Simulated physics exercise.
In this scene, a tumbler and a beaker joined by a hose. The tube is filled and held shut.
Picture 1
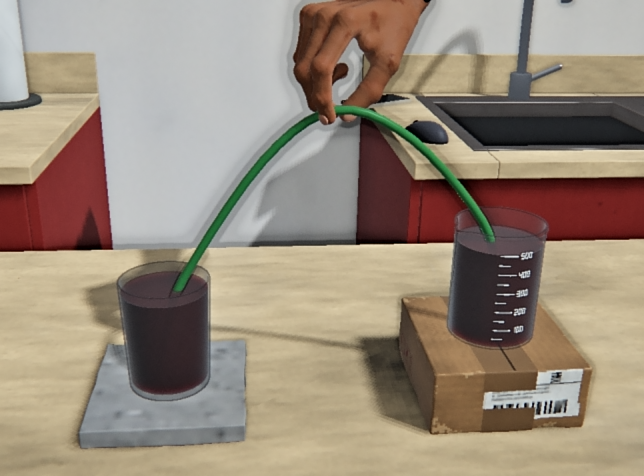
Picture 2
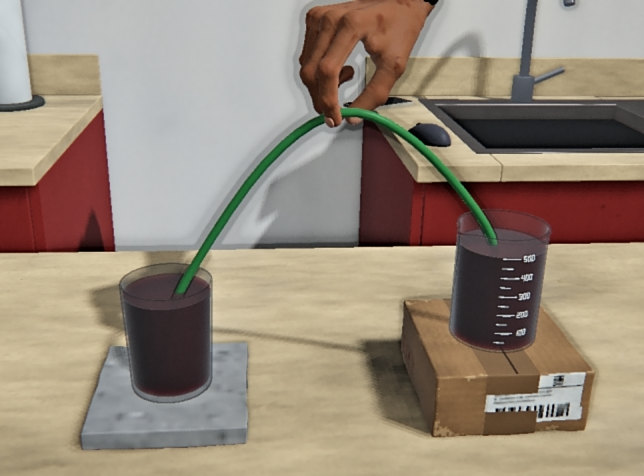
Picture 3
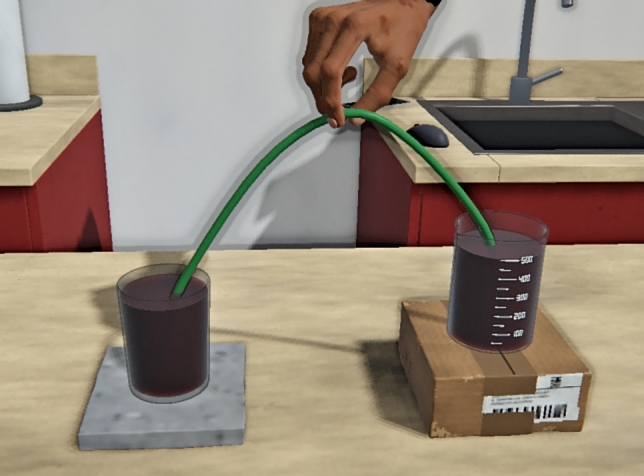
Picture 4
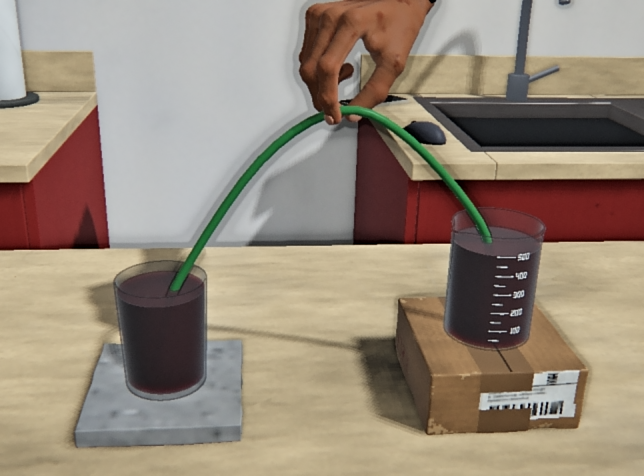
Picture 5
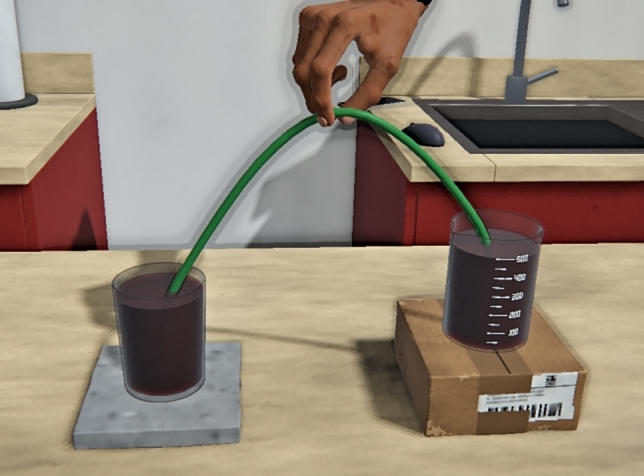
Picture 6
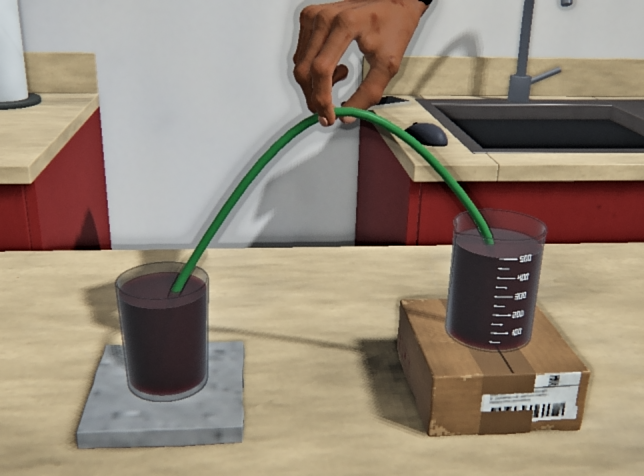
A hand holds a green hose pinched between two containers of dark liquid, barely moving.
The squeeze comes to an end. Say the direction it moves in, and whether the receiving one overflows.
Grape juice goes - left, receiving - overflows.
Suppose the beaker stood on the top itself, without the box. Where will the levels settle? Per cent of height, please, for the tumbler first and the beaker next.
75 % and 95 %.
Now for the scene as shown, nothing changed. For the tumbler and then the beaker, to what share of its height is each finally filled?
Approximate levels: 100 per cent followed by 55 per cent.
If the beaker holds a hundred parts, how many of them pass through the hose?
35 per cent, roughly.
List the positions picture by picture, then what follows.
Fingers on the hose; tumbler (167, 327) nearly full, up on the brick; beaker (495, 275) about three quarters full, up on the box, in the first frame.
Still shut; tumbler nearly full, surface at (167, 292); beaker about three quarters full, surface at (501, 243), in the second frame.
The hose is pinched; tumbler (167, 330) nearly full; beaker (495, 279) about three quarters full, in the third frame.
Nothing flows; tumbler nearly full, surface at (162, 289); beaker about three quarters full, surface at (496, 241), in the fourth frame.
Fingers on the hose; tumbler (162, 329) nearly full, up on the brick; beaker (490, 278) about three quarters full, up on the box, in the fifth frame.
Still shut; tumbler nearly full, surface at (163, 290); beaker about three quarters full, surface at (498, 243), in the sixth frame.
A moment on, the tumbler is full to the brim; the beaker is about three quarters full.
Further on, the tumbler is full to the brim; the beaker is about two thirds full; a puddle lies under the lower one.
When it is over, the tumbler is full to the brim; the beaker is about half full; a puddle lies under the lower one; the two surfaces are level.
